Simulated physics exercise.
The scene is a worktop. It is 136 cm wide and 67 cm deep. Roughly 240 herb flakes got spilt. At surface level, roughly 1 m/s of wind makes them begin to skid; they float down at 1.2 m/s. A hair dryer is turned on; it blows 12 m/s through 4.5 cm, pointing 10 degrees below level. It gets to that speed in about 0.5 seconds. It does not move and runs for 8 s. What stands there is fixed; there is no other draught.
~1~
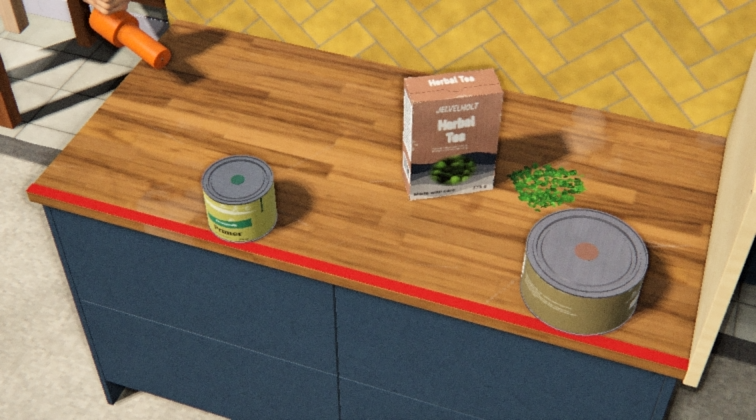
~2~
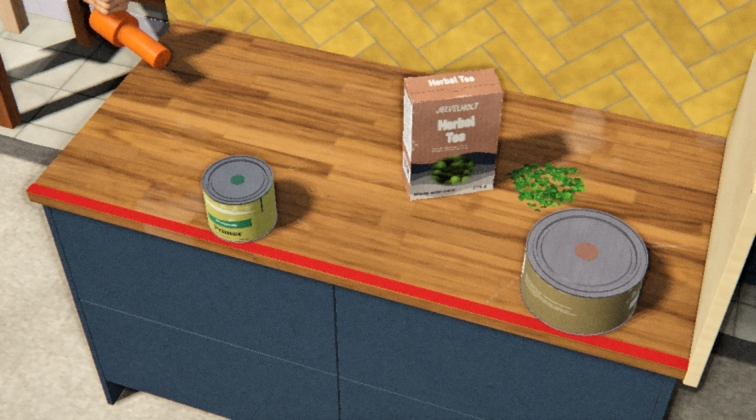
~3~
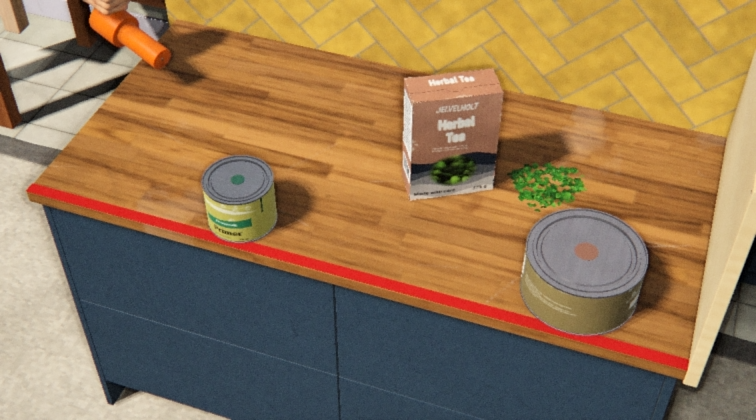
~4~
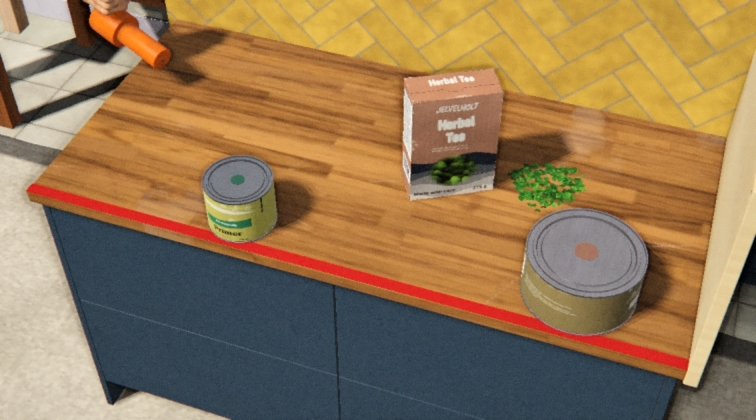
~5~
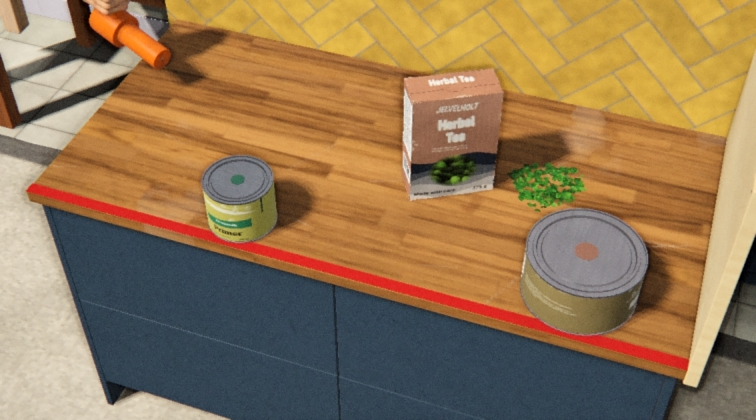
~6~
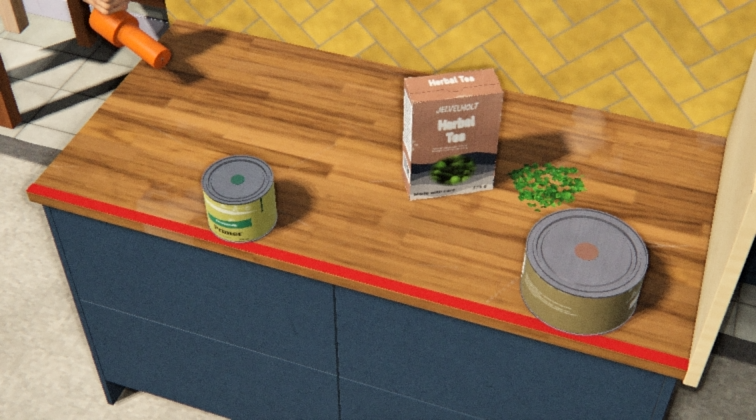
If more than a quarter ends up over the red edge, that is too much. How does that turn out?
I suspect that edge gives up a quarter at most.
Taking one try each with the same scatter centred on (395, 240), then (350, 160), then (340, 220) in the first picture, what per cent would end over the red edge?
It goes 100 %, then 20 %, then 100 %.
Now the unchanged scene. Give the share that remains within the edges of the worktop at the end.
Roughly 100 %.
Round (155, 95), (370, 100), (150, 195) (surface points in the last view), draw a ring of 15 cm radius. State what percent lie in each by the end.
First spot near 0 %, second near 0 %, third near 0 %.
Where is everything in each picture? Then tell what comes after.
In the first frame, the middle of the herb flakes is near (544, 184), none has stirred yet and the mouth of the hair dryer is at (162, 59).
In the second frame, the middle of the herb flakes is near (544, 184), none has stirred yet and the red edge is centred on (329, 274).
In the third frame, the middle of the herb flakes is near (544, 184), none has stirred yet, the top of a carton is at (454, 85) and the top of a large tin is at (587, 251).
In the fourth frame, the middle of the herb flakes is near (544, 184) and none has stirred yet.
In the fifth frame, the middle of the herb flakes is near (544, 184) and none has stirred yet.
In the sixth frame, the middle of the herb flakes is near (544, 184) and none has stirred yet.
Then, 1.2 s after the last picture, 0 % are over the red edge; the middle of those still in play is near (549, 184); 70 % have settled or left.
Then, 2.1 s after the last picture, 0 % are over the red edge; the middle of those still in play is near (549, 184); 71 % have settled or left.
Then, 4.0 s after the last picture, 0 % are over the red edge; the middle of those still in play is near (549, 184); 72 % have settled or left.
Then, 7.6 s after the last picture, at the end, 0 % are over the red edge; the middle of those still in play is near (549, 184).
